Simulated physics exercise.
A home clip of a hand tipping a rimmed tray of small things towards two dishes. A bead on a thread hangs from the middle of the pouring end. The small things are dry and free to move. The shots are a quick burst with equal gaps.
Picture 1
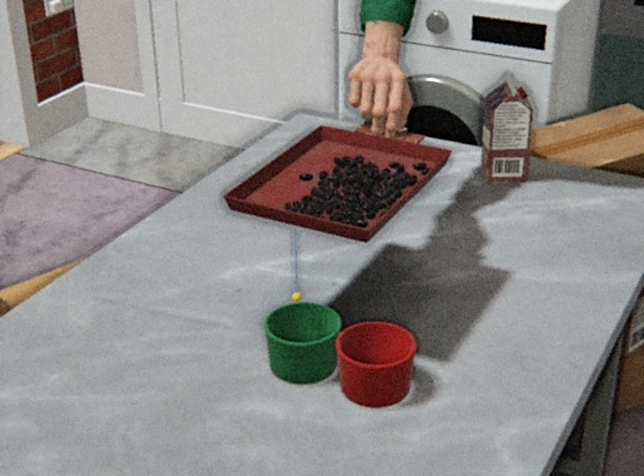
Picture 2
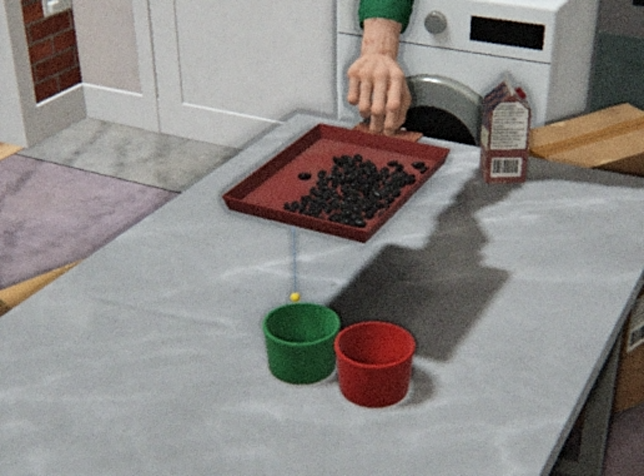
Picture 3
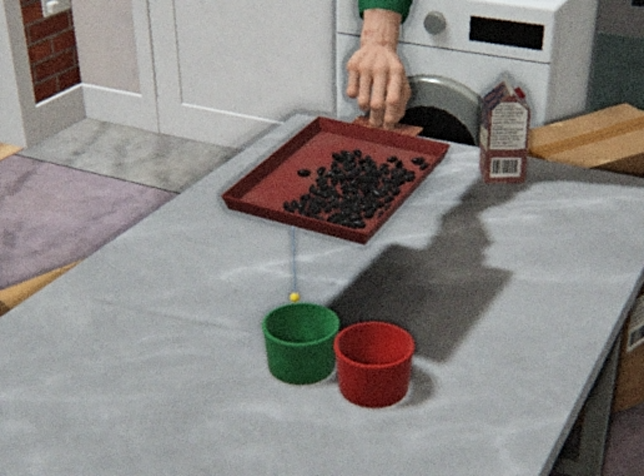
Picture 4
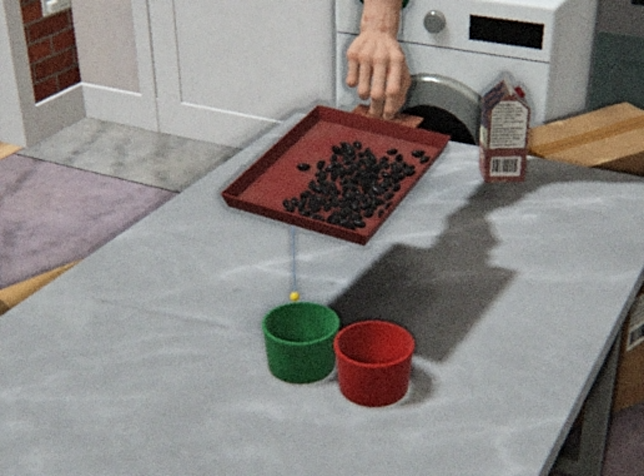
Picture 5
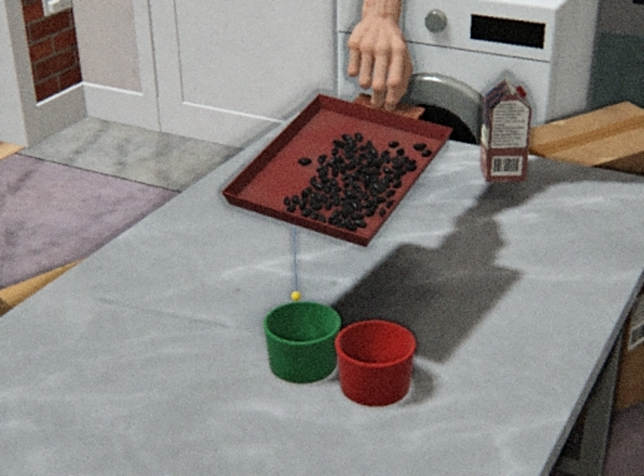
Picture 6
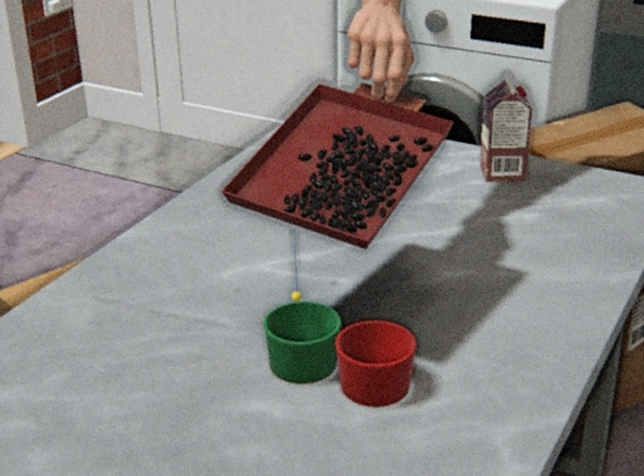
A hand at the far side of a grey table slowly raised the back of a red tray of black beans, tilting it toward a green dish and a red dish while the beans stayed bunched together.
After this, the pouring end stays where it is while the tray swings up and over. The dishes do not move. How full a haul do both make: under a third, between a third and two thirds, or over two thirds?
They take over two thirds between them.
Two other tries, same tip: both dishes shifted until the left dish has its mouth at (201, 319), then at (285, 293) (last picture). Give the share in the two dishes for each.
About 10 and 20 per cent.
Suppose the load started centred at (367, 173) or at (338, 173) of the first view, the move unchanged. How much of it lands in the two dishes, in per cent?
In turn 80 and 80 in a hundred.
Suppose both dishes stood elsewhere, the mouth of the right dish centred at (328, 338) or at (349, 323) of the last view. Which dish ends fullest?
One: The right one. Two: The right-hand dish.
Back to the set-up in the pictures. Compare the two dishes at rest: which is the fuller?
It is the dish on the right.
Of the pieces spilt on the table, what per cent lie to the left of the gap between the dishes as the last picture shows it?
It comes to 60 per cent or so.
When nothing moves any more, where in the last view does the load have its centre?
At about (365, 376).
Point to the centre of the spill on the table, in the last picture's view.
At about (313, 403).
Soon after the last picture, tray tipped steeply; nearly all on the tray; a stray few in the air.
A little later, tray tipped past a quarter turn; about a quarter on the tray; about a third in the right dish; a small part in the left dish; a stray few outside both; about a quarter in the air.
Later still, tray tipped past a quarter turn; about two thirds in the right dish; about a quarter in the left dish; about a quarter outside both.
At rest, tray tipped past a quarter turn; about two thirds in the right dish; about a quarter in the left dish; about a quarter outside both.
